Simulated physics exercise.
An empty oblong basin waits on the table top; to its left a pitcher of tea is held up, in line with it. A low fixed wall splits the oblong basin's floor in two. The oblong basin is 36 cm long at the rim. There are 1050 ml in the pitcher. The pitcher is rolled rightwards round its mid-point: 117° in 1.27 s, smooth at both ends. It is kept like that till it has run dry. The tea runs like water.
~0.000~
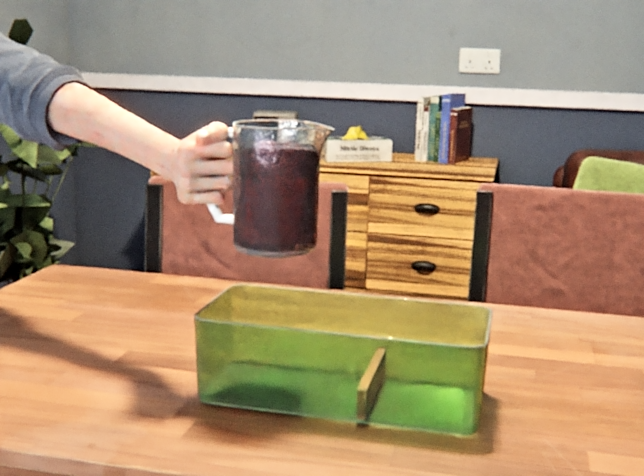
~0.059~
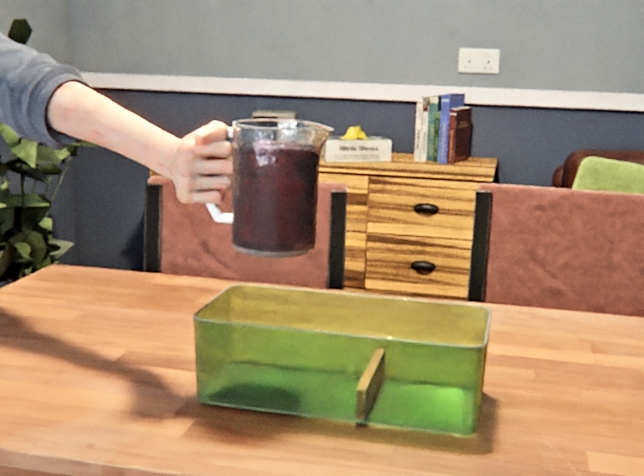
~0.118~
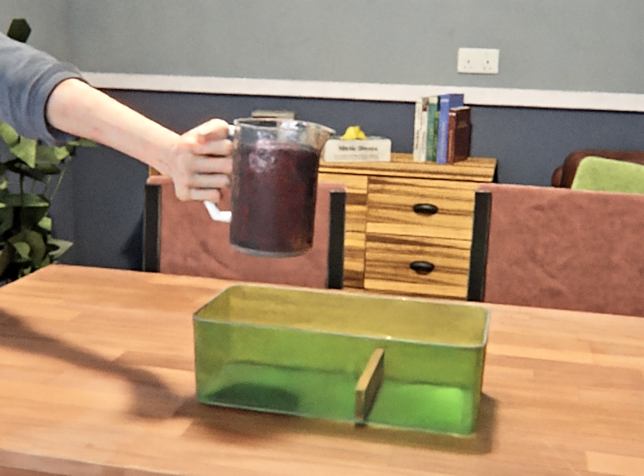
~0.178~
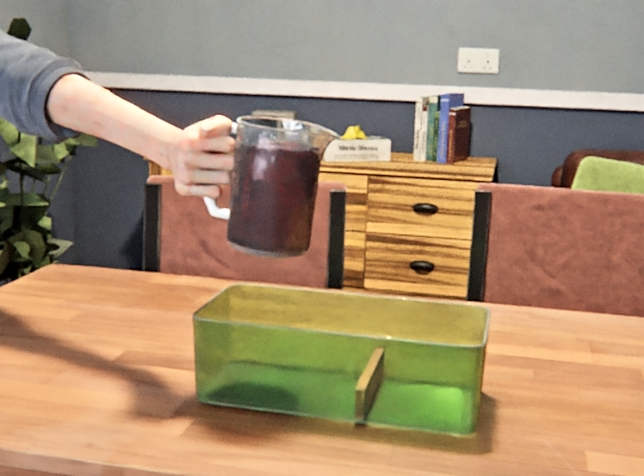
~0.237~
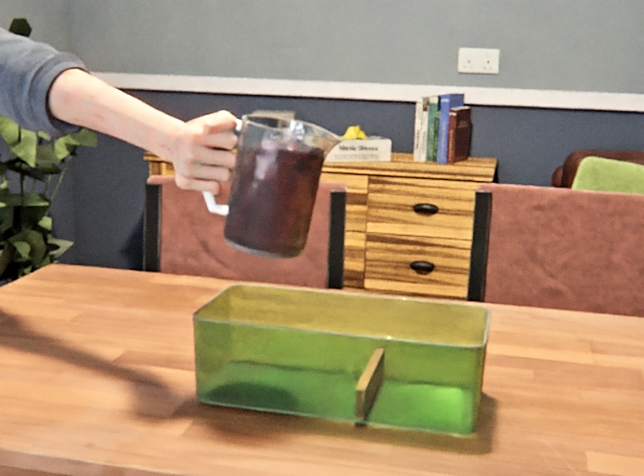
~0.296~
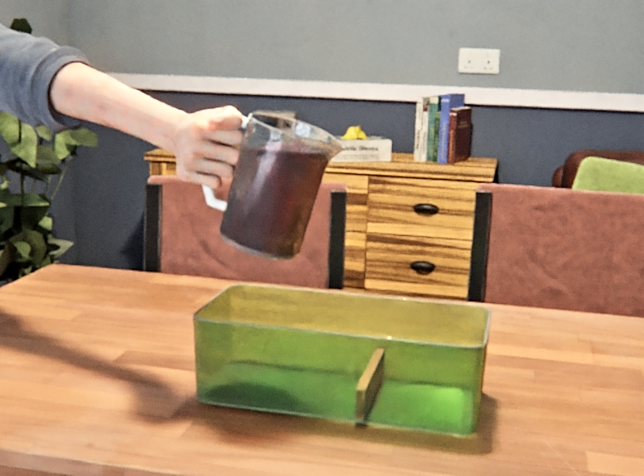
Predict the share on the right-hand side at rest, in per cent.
The far part has some 69 per cent.
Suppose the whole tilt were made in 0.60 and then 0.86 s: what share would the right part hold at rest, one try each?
First 55, then 60 per cent.
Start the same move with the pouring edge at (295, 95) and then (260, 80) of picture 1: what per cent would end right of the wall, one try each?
First 30, then 5 per cent.
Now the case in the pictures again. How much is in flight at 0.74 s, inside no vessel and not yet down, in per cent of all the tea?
About 12 per cent.
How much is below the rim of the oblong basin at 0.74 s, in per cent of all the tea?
Near 3 in a hundred.
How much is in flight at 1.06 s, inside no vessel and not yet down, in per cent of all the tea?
Some 20 per cent.
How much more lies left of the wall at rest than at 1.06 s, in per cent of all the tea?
Near 26 in a hundred.
After 0.74 s the tilt is 73° and 84 per cent is still to pour, 0 is left of the wall and 3 right of it.
After 1.06 s the tilt is 109° and 27 per cent is still to pour, 3 is left of the wall and 50 right of it.
After 1.40 s the tilt is 117° and 0 per cent is still to pour, 23 is left of the wall and 74 right of it.
After 1.77 s the tilt is 117° and 0 per cent is still to pour, 29 is left of the wall and 70 right of it.
In the end 30 per cent lies left of the wall, 69 right of it and 1 outside.
